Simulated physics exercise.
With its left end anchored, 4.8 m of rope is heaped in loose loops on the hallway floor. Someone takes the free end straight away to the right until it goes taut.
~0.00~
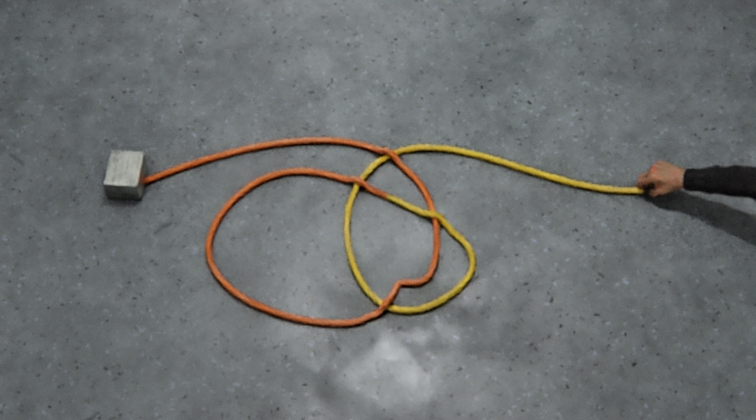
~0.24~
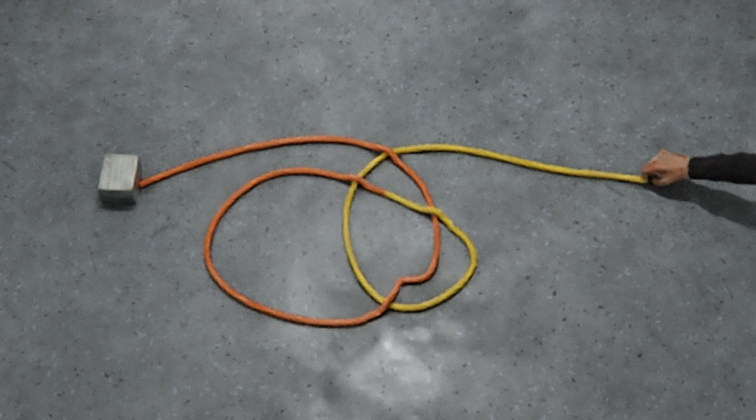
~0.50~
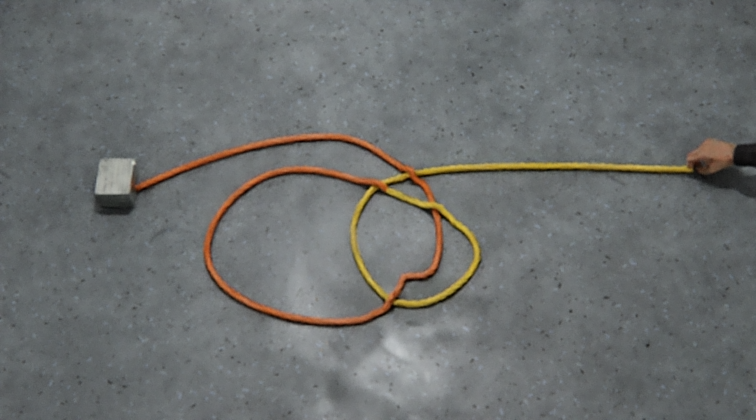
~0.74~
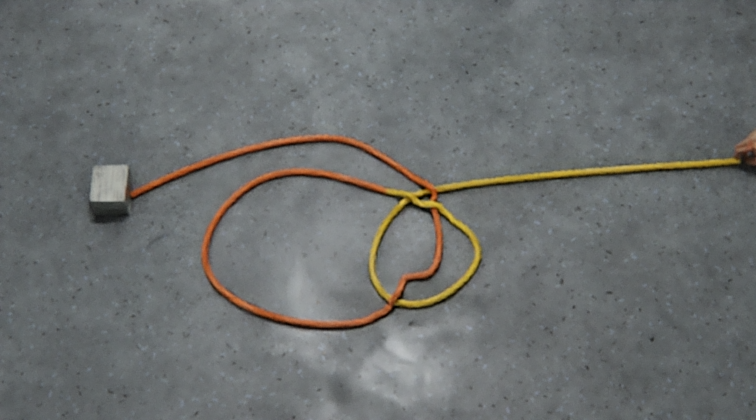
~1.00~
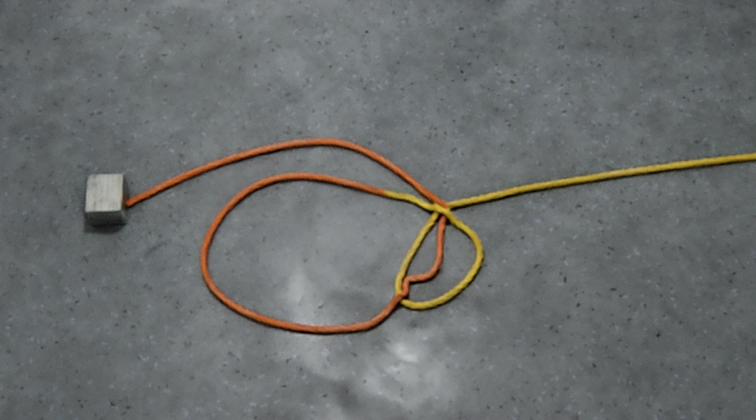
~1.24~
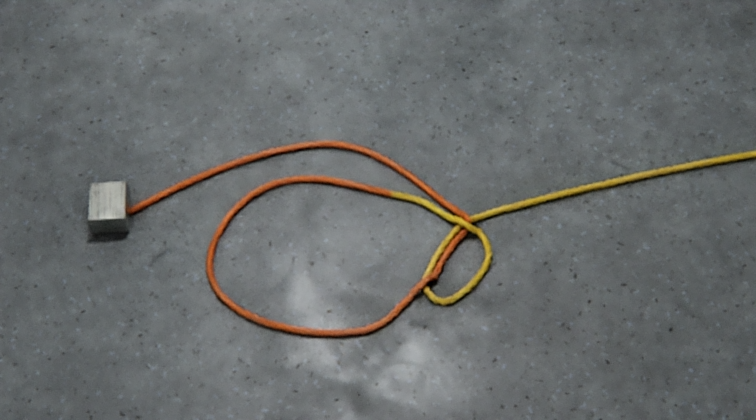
A hand in a dark sleeve at the right grips the yellow end of a rope on a speckled grey floor, seen from above. The rope's orange end meets a small pale block at the left, and orange and yellow loops cross in the middle. The hand pulls right and leaves view, straightening the yellow strand and shrinking the yellow loop, while the large orange loop changes little.
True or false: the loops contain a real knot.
False.
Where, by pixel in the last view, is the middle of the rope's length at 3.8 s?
I'd put it somewhere around (563, 215).
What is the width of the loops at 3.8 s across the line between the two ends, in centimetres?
Width measured: Some 58 cm.
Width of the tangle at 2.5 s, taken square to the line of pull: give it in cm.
I'd put it at close to 58 cm.
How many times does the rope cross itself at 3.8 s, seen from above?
1 in total.
At 2.5 s, the ends are 2.8 m apart, loops still 59 cm across.
At 3.8 s, the ends are 3.6 m apart, loops still 58 cm across.
At 5.0 s, the ends are 4.3 m apart, loops still 42 cm across.
At 6.3 s, the ends are 4.8 m apart, and it runs straight.
At 6.6 s, the ends are 4.8 m apart, and it runs straight.
